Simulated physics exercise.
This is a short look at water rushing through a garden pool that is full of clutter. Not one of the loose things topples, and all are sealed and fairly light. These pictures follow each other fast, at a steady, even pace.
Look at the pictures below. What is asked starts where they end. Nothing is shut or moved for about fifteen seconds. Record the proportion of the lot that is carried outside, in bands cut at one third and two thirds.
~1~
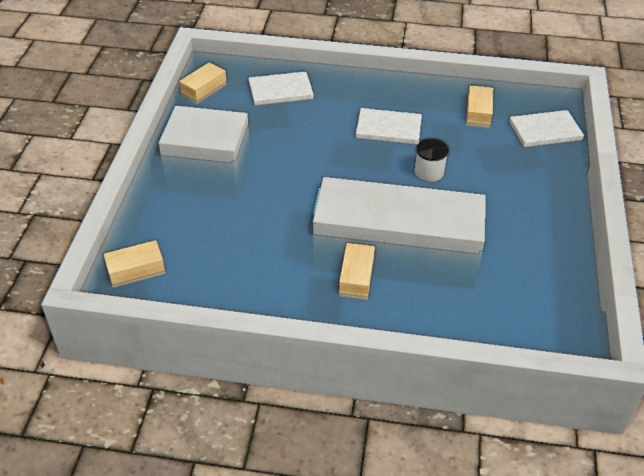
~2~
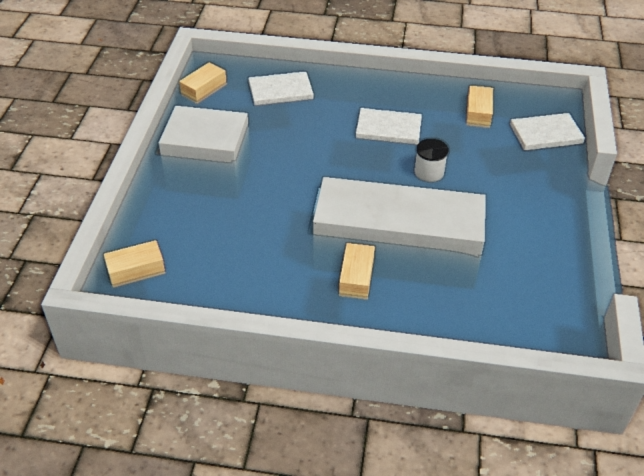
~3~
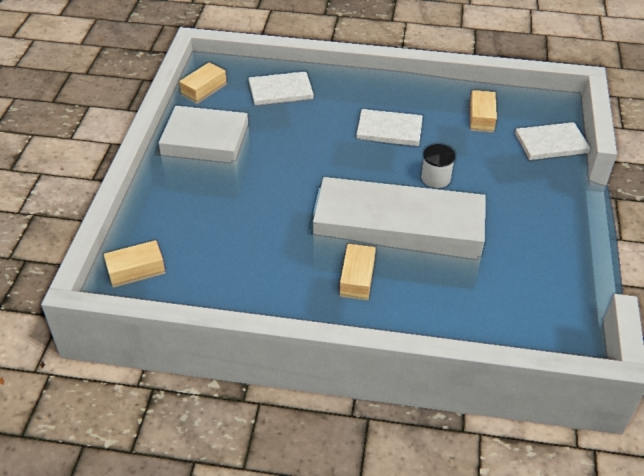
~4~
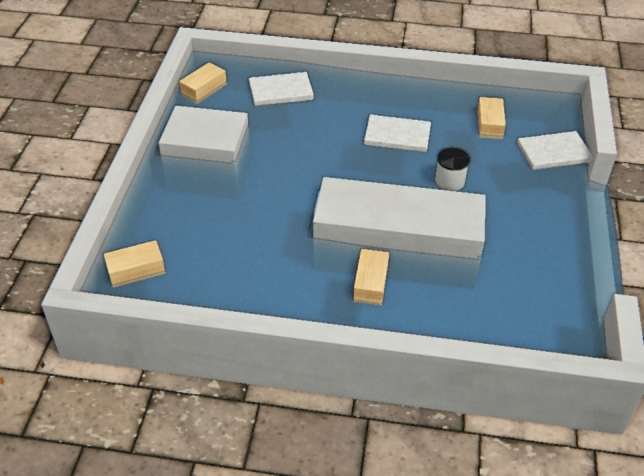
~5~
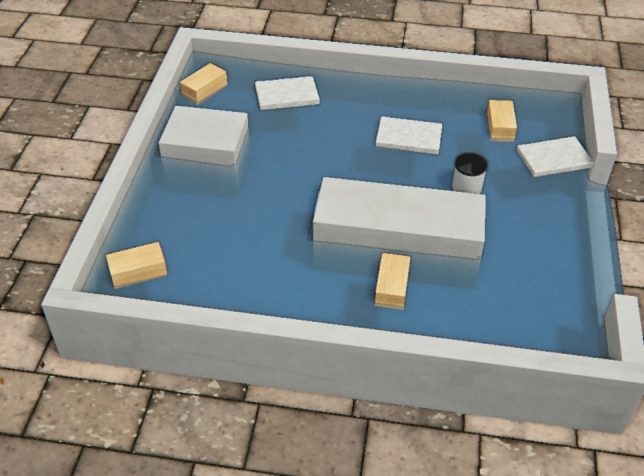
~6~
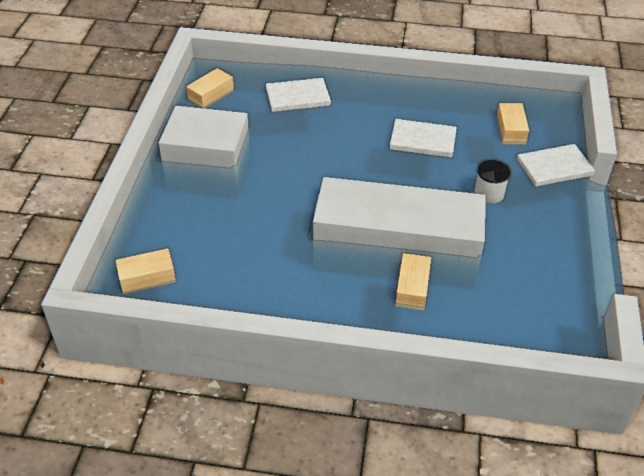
Proportion: One third to two thirds.
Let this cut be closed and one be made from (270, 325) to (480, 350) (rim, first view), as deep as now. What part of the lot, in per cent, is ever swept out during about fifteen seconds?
Roughly 10 per cent.
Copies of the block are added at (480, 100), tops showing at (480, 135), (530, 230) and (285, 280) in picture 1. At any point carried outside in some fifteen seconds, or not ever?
Outcome for each, listed in order: Leaves, leaves, leaves.
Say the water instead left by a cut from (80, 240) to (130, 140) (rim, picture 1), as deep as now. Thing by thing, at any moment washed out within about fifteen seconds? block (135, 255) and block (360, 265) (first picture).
In the order given, the first is lost and the second lost.
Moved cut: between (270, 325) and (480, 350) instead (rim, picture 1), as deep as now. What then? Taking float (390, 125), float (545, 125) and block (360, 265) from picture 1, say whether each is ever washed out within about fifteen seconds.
Same order as asked: Never leaves, never leaves, exits.
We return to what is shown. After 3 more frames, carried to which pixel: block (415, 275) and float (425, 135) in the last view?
About (471, 281) and (454, 147).
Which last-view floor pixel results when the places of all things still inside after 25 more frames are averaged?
I'd put it roughly at (267, 189).
A moment on, 1 of 8 are out; 7 afloat.
Next, 4 of 8 are out; 4 afloat.
Later, 5 of 8 are out; 3 afloat.
In the end, 5 of 8 are out; 3 afloat.
